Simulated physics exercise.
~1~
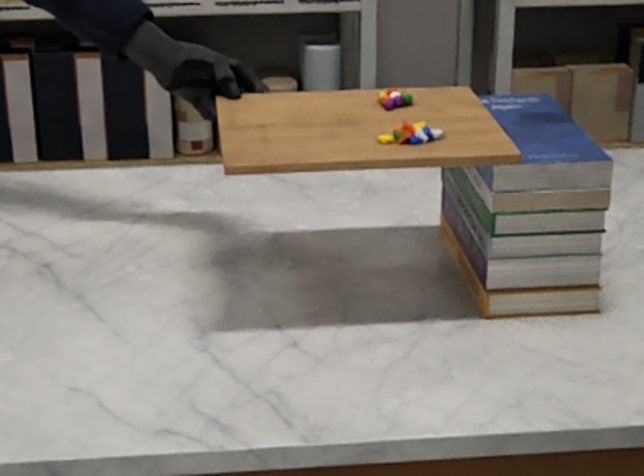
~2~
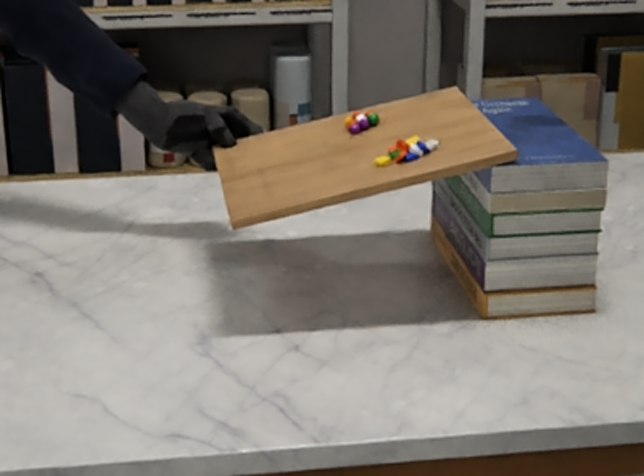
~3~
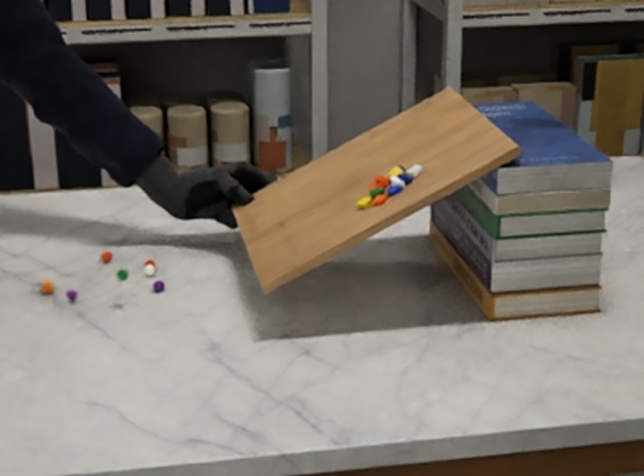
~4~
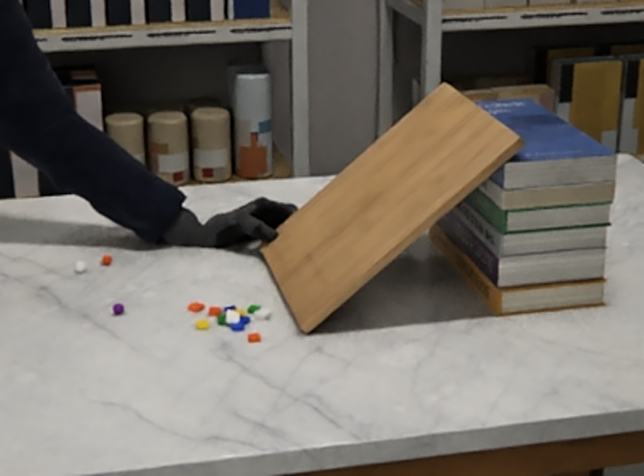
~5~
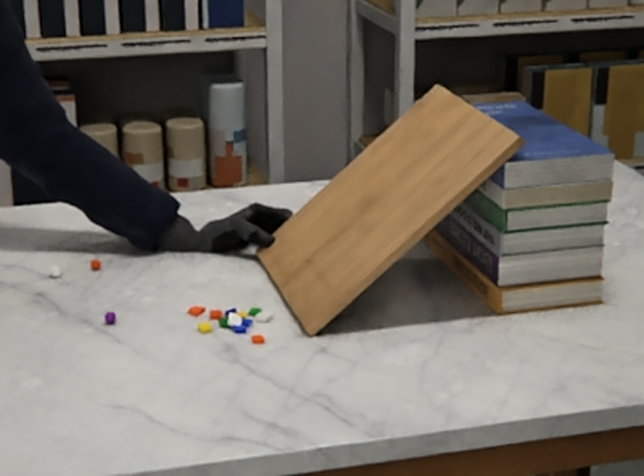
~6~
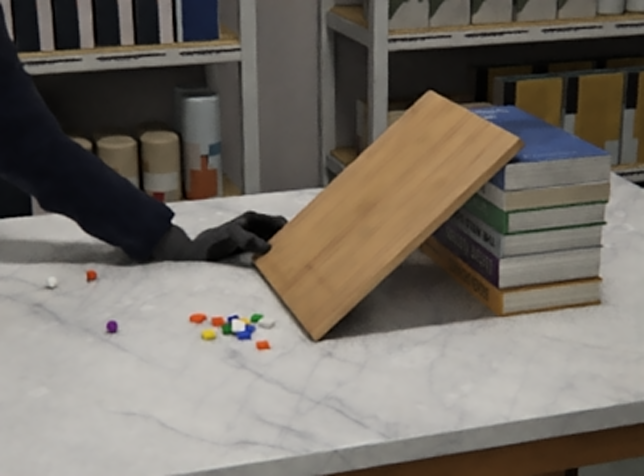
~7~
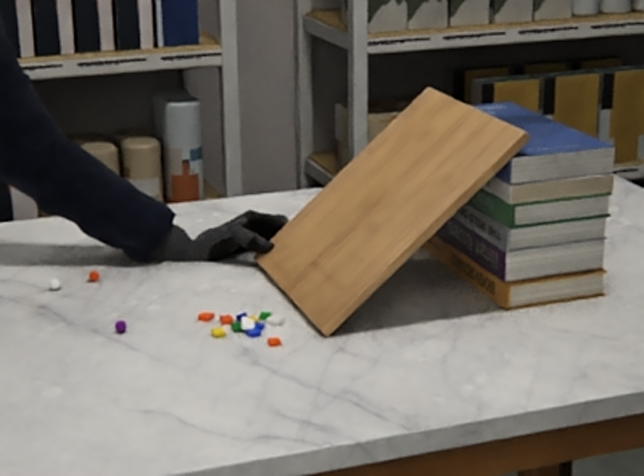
On a marble table, a gloved hand lowering a board propped on books, round beads rolling off first, blocky pieces sliding after.
